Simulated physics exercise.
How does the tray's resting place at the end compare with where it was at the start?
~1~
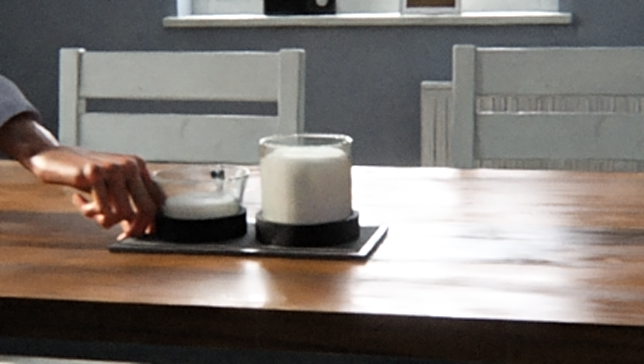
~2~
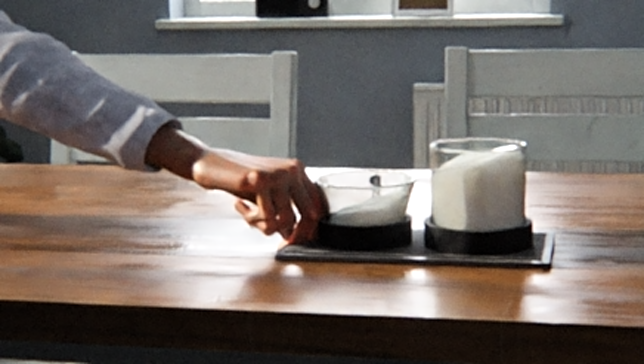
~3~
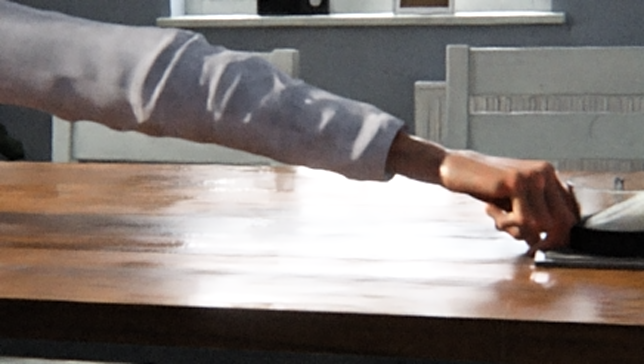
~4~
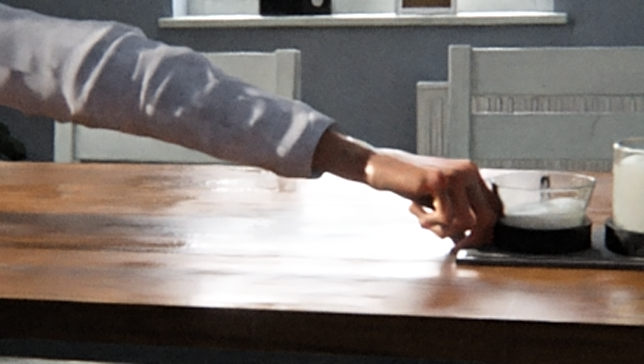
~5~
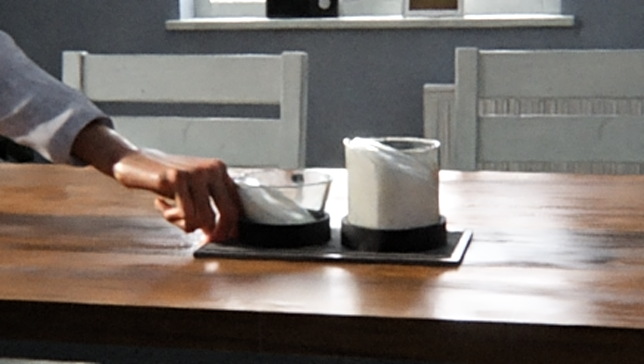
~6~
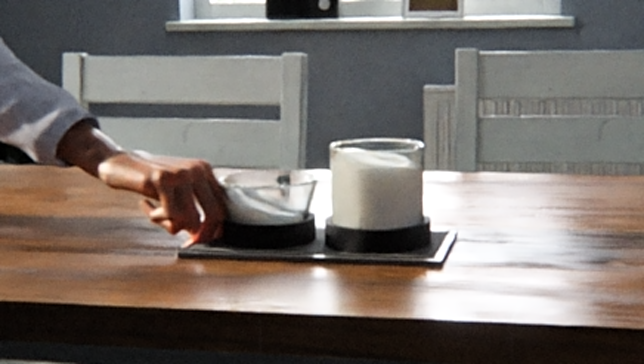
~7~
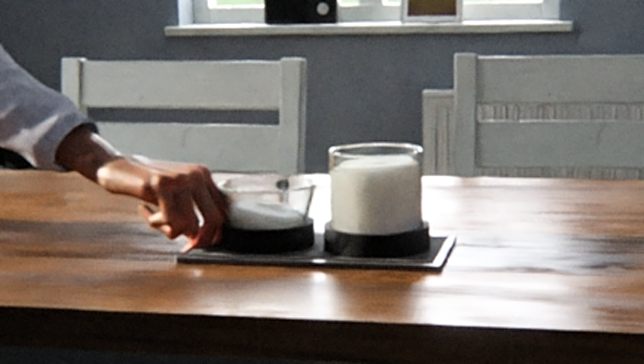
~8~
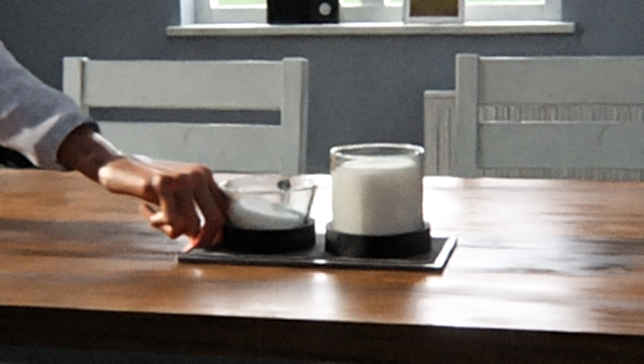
The tray ends up a little farther to the right along the table than where it started.
The clip opens on a wooden table, where a hand grips the left end of a dark tray carrying a clear teacup and a taller mug of milk in black holders. The hand pushes the tray right, and the milk tilts as the mug slides out of view. The arm then reverses, drawing the tray back left and bringing both vessels into view again. As it slows, milk surges up the left side of the mug to the rim, and some spills. The tray comes to rest with the hand still holding it and the milk settling.
